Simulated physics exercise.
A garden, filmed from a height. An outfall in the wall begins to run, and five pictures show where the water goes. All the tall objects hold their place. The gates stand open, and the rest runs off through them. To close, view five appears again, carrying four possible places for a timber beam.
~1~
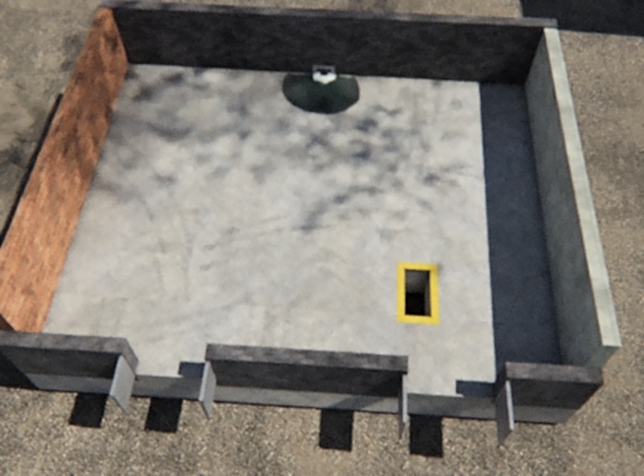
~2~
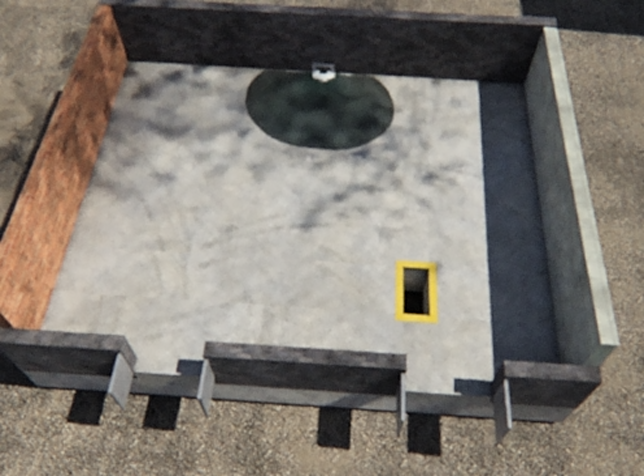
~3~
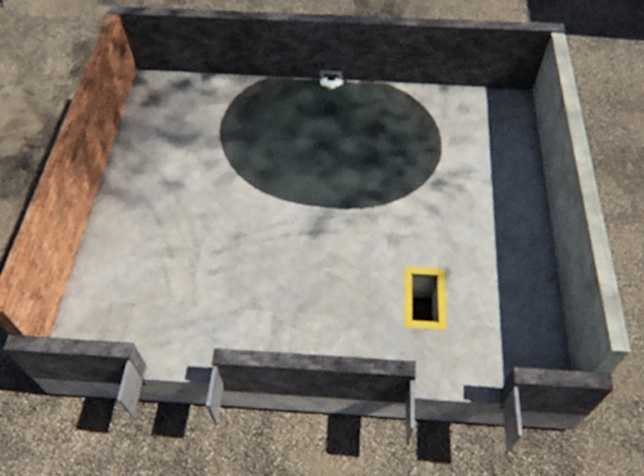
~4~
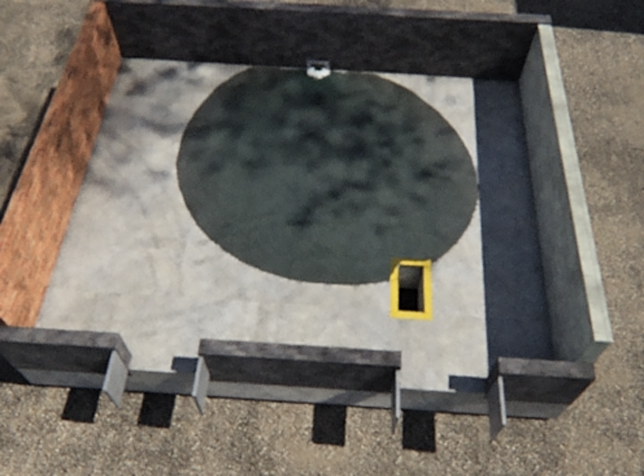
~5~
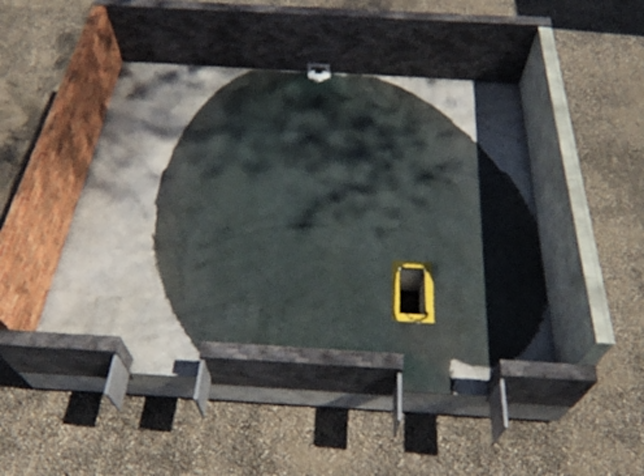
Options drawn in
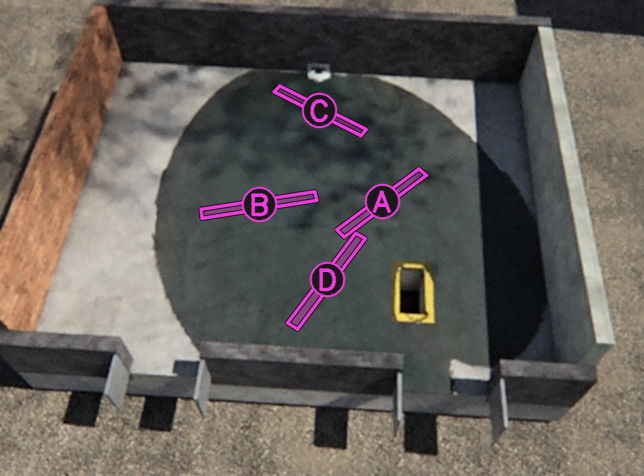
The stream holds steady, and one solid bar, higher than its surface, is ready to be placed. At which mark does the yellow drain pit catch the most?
Choose B.
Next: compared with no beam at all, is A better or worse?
Spot A is worse.
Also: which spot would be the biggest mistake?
Spot A.
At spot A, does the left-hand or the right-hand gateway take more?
The right gate.
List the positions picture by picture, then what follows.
In the first frame, outfall at (324, 71); yellow drain pit at (418, 292); open gate at (448, 381); open gate at (177, 363); front seen at (351, 105), 3 % of the ground wet; yellow drain pit still dry.
In the second frame, front seen at (313, 147), 9 % of the ground wet; yellow drain pit still dry.
In the third frame, front seen at (411, 191), 21 % of the ground wet; yellow drain pit still dry.
In the fourth frame, front seen at (344, 281), 39 % of the ground wet; yellow drain pit still dry.
In the fifth frame, front seen at (528, 334), 61 % of the ground wet; yellow drain pit taking water.
On the marked copy, A from (340, 233) to (422, 172); B from (201, 213) to (315, 196); C from (277, 88) to (363, 132); D from (292, 326) to (360, 235).
With A, about 8 % of the stream goes into the yellow drain pit, about 92 % out by the gates.
With B, about 24 % of the stream goes into the yellow drain pit, about 75 % out by the gates.
With C, about 16 % of the stream goes into the yellow drain pit, about 84 % out by the gates.
With D, about 18 % of the stream goes into the yellow drain pit, about 82 % out by the gates.
